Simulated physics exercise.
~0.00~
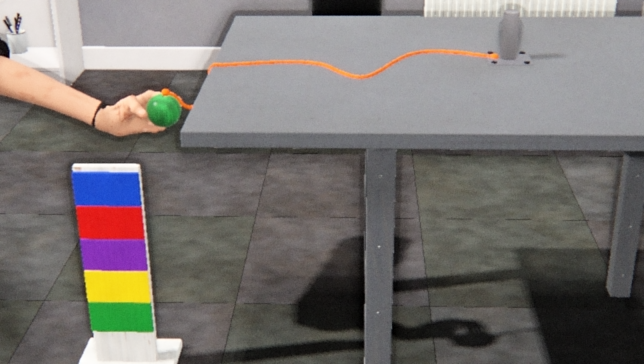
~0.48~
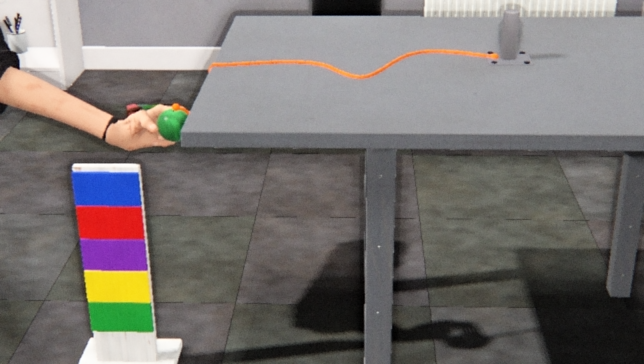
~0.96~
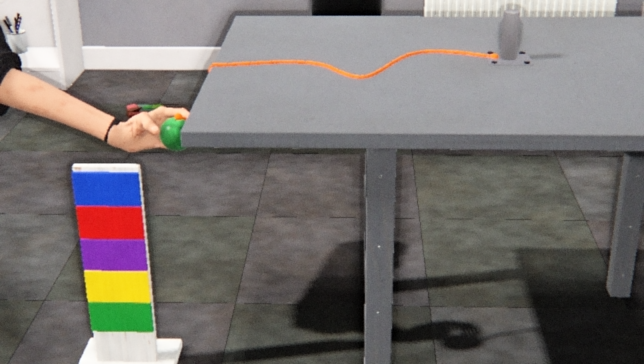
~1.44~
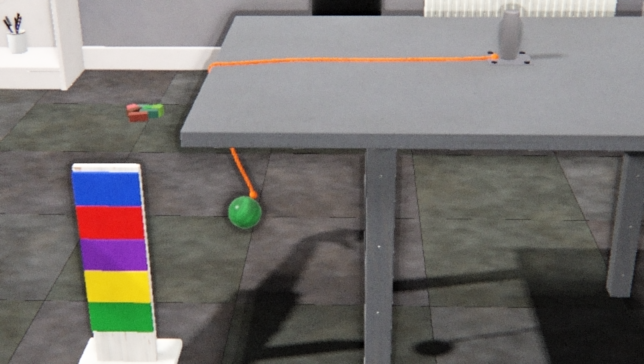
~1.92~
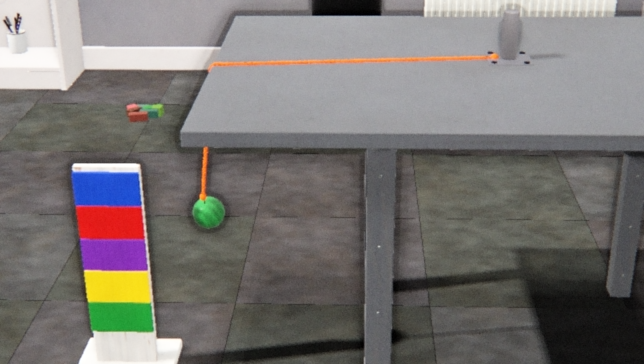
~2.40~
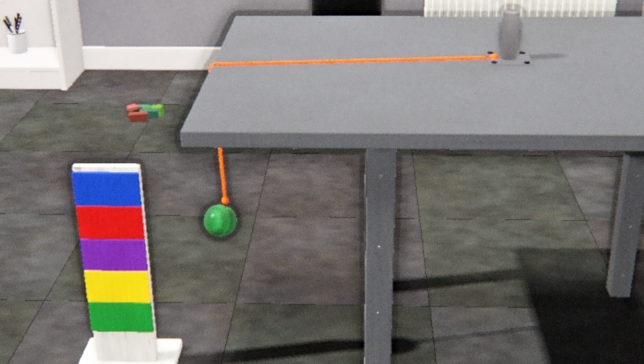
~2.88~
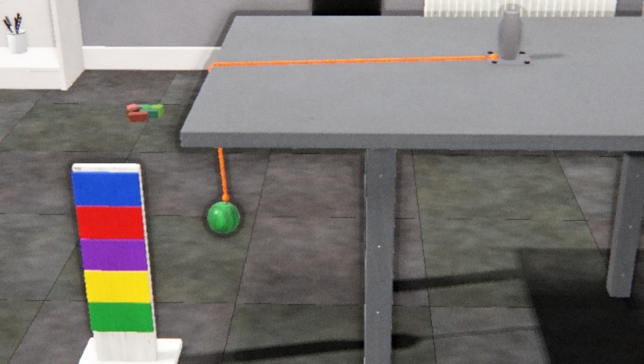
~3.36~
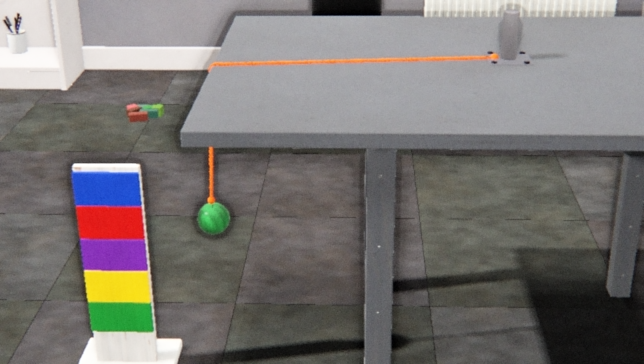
The clip shows a hand holding a green ball on an orange cord at a grey table's left edge, beside a colour-banded board. The hand lets go and withdraws, the ball drops and swings as the cord straightens, and it ends hanging level with the red band, swaying slightly.
